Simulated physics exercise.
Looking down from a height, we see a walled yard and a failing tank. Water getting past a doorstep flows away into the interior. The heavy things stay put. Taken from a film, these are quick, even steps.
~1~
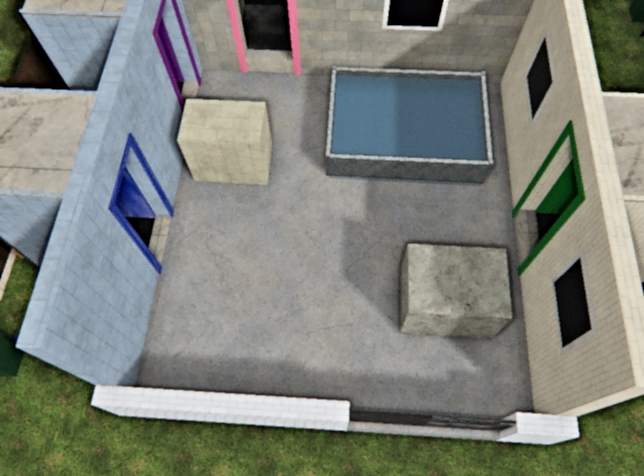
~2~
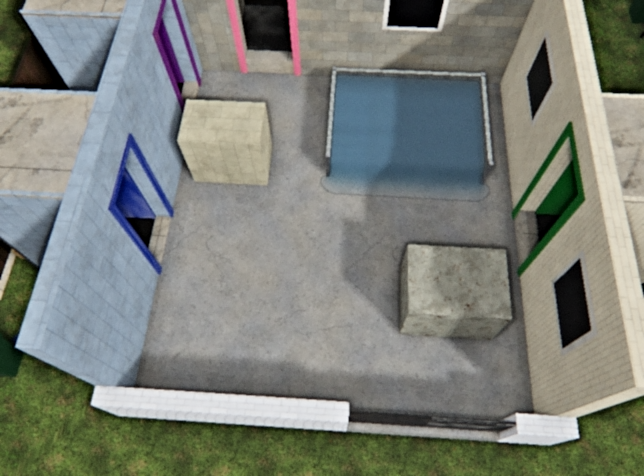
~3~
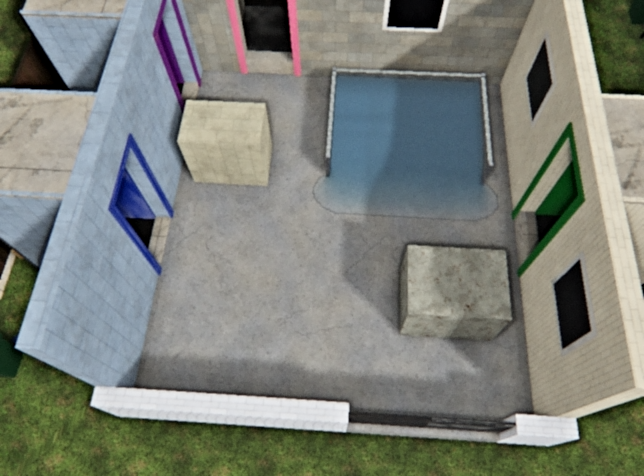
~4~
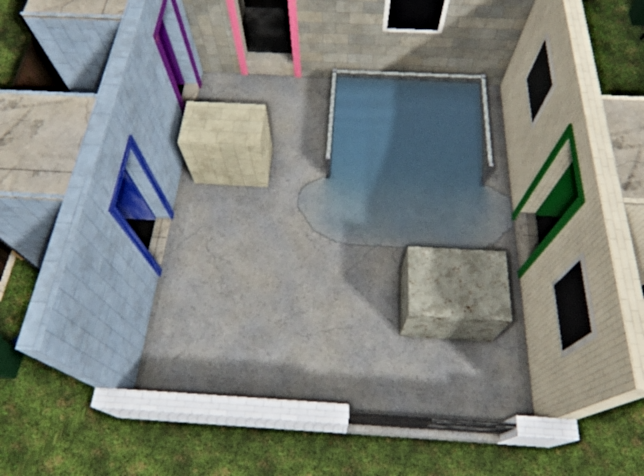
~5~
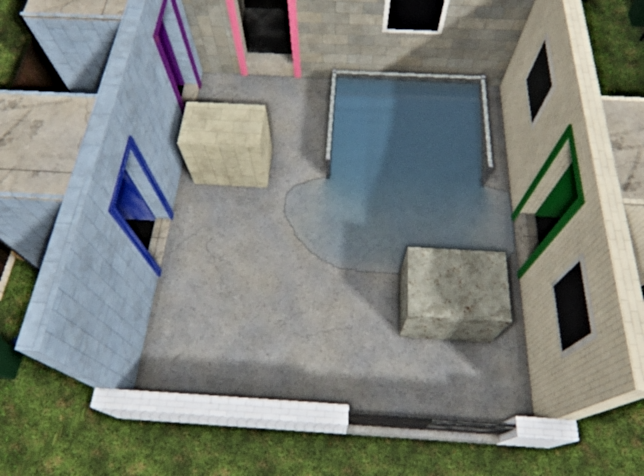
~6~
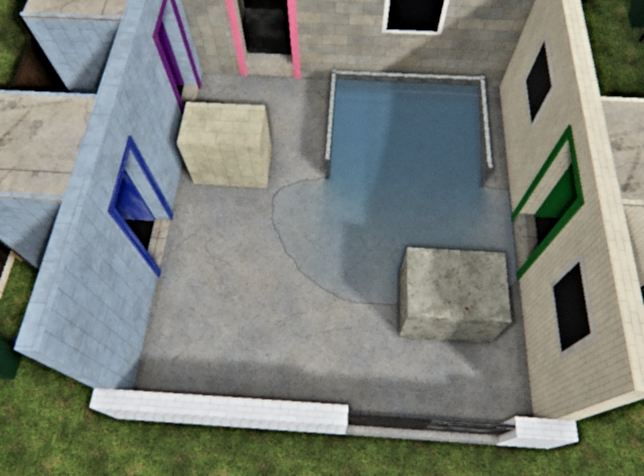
At the start, still blue water fills a raised rectangular tank at the back of a walled yard containing two pale blocks. The tank's near side gives way, and water pours out in a thin, rounded sheet. The sheet widens across the grey floor toward the viewer, reaching around the block on the right.
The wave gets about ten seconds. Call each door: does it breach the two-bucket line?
Calls: The green door does not breach it; the pink door does not breach it; the purple door does not breach it; the blue door breaches it.
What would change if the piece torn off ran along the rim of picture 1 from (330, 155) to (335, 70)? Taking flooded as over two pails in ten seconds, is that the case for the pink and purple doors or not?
The pink door falls short, while the purple door ends up above.
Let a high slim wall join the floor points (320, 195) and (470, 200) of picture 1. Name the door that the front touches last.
Final one: The door marked purple.
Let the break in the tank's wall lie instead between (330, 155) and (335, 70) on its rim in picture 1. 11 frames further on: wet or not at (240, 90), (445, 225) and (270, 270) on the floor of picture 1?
One after the other: Wet, not flooded, covered.
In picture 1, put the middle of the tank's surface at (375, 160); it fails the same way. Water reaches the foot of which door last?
The one you want is the door marked pink.
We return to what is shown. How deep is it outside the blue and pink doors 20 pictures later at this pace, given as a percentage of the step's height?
20 and 0 %, in that order.
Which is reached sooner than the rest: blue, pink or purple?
The blue-painted one, I reckon.
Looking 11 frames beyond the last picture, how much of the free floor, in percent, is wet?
My estimate is roughly 55 percent.
A moment on, water covers 40 % of the floor; the green door wet at the sill, nothing in, the pink door not reached, the purple door not reached, the blue door not reached.
Next, water covers 55 % of the floor; the green door under two buckets in, the pink door not reached, the purple door not reached, the blue door not reached.
Then, water covers 65 % of the floor; the green door under two buckets in, the pink door not reached, the purple door not reached, the blue door not reached.
Later, water covers 85 % of the floor; the green door under two buckets in, the pink door wet at the sill, nothing in, the purple door wet at the sill, nothing in, the blue door under two buckets in.
In the end, water covers 100 % of the floor; the green door under two buckets in, the pink door wet at the sill, nothing in, the purple door wet at the sill, nothing in, the blue door over two buckets in.
